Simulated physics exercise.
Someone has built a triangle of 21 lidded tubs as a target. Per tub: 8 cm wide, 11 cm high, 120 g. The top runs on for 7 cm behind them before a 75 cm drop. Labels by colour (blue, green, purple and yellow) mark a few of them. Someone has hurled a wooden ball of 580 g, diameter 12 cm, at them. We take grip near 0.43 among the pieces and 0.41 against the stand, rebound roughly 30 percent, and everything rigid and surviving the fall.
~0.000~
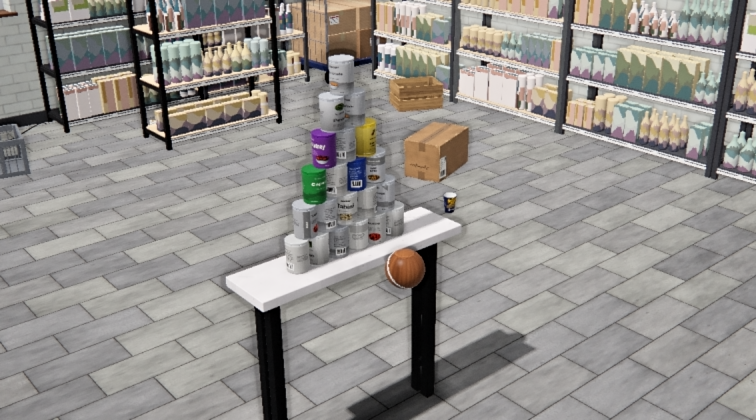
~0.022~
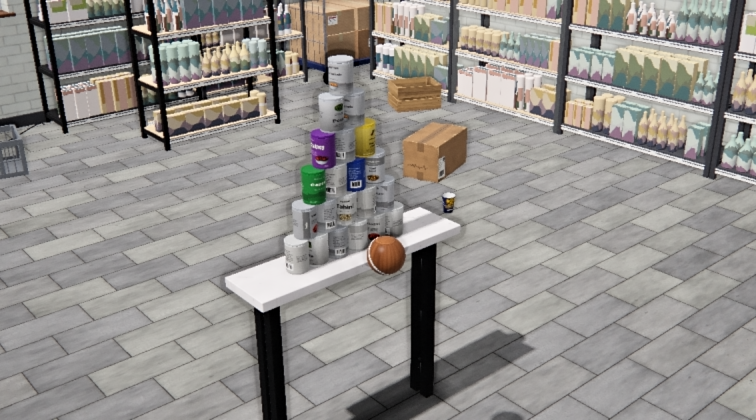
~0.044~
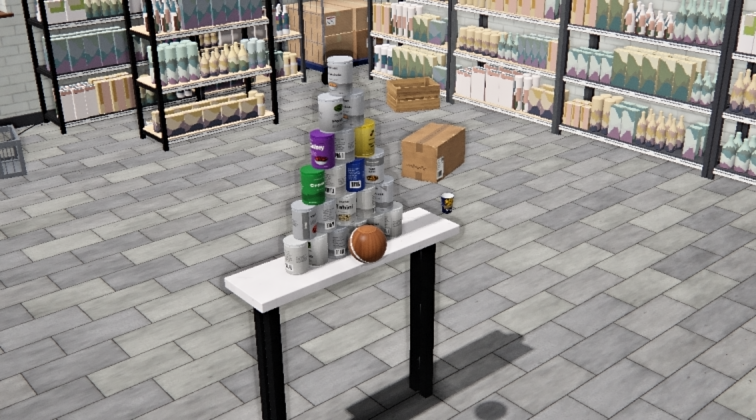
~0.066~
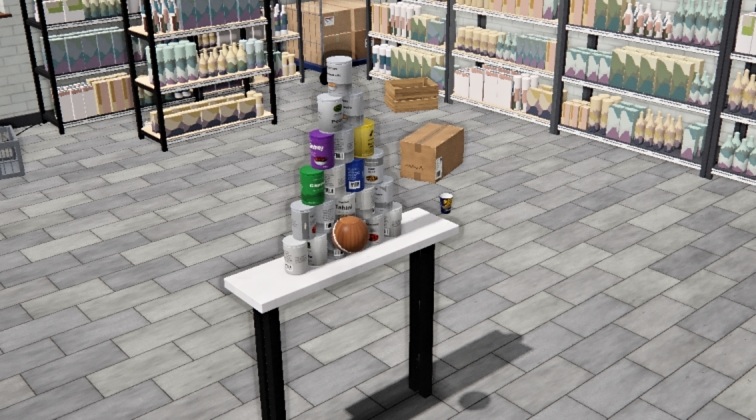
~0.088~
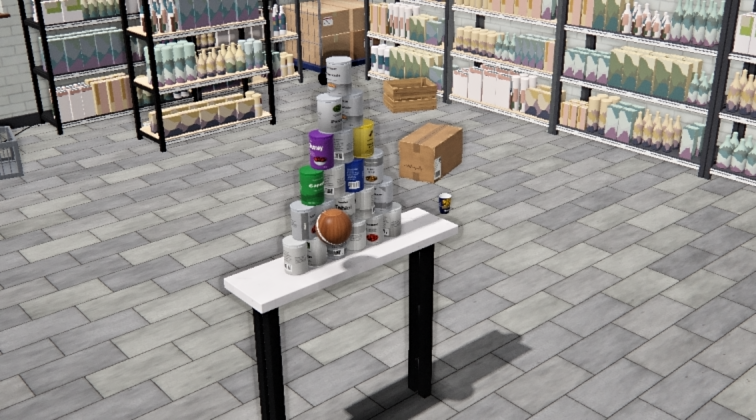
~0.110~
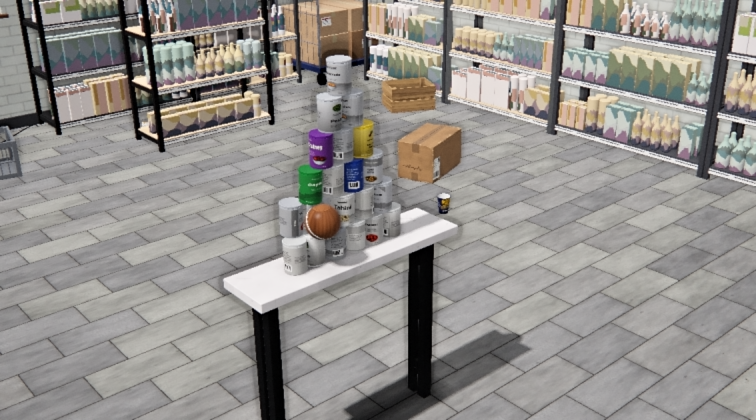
A brown ball with a pale stripe moves leftward and slightly upward across the front of a white table with black legs, seen from above in a grey-tiled store lined with stocked shelves. On the table stands a tall stack of mostly grey tubs, with green, purple, blue and yellow ones among them. The ball reaches the stack's lower left and slows, a few tubs shifting slightly as the camera drifts a little.
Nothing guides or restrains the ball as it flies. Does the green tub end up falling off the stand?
Yes, gone.
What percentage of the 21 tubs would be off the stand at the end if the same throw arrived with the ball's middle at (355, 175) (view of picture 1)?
Then it would be 50 %.
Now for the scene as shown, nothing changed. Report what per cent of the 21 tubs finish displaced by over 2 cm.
35 in a hundred.
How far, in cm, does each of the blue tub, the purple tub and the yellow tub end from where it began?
The blue one ends 0 cm from where it began, the purple one 125 cm, and the yellow one 0 cm.
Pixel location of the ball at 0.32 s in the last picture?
My estimate is roughly (279, 205).
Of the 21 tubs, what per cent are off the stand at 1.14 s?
It's 35 percent at that point.
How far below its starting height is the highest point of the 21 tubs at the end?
Roughly 12 cm.
By 0.32 s, ball still moving; 1 of the 21 tubs off the stand; green tub tilted 58°, 8 cm lower; purple tub tilted 40°, 8 cm lower.
By 0.66 s, ball still moving; 5 of the 21 tubs off the stand; green tub on its side; purple tub upside down.
By 1.14 s, ball still moving; 7 of the 21 tubs off the stand; green tub on its side; purple tub tilted 67°, 1.08 m lower.
When it is over (1.4 s), ball rolling away; 7 of the 21 tubs off the stand; green tub on its side; purple tub on its side; yellow tub unmoved. In pixels of the last frame, middles, green tub near (137, 365), purple tub near (224, 374).
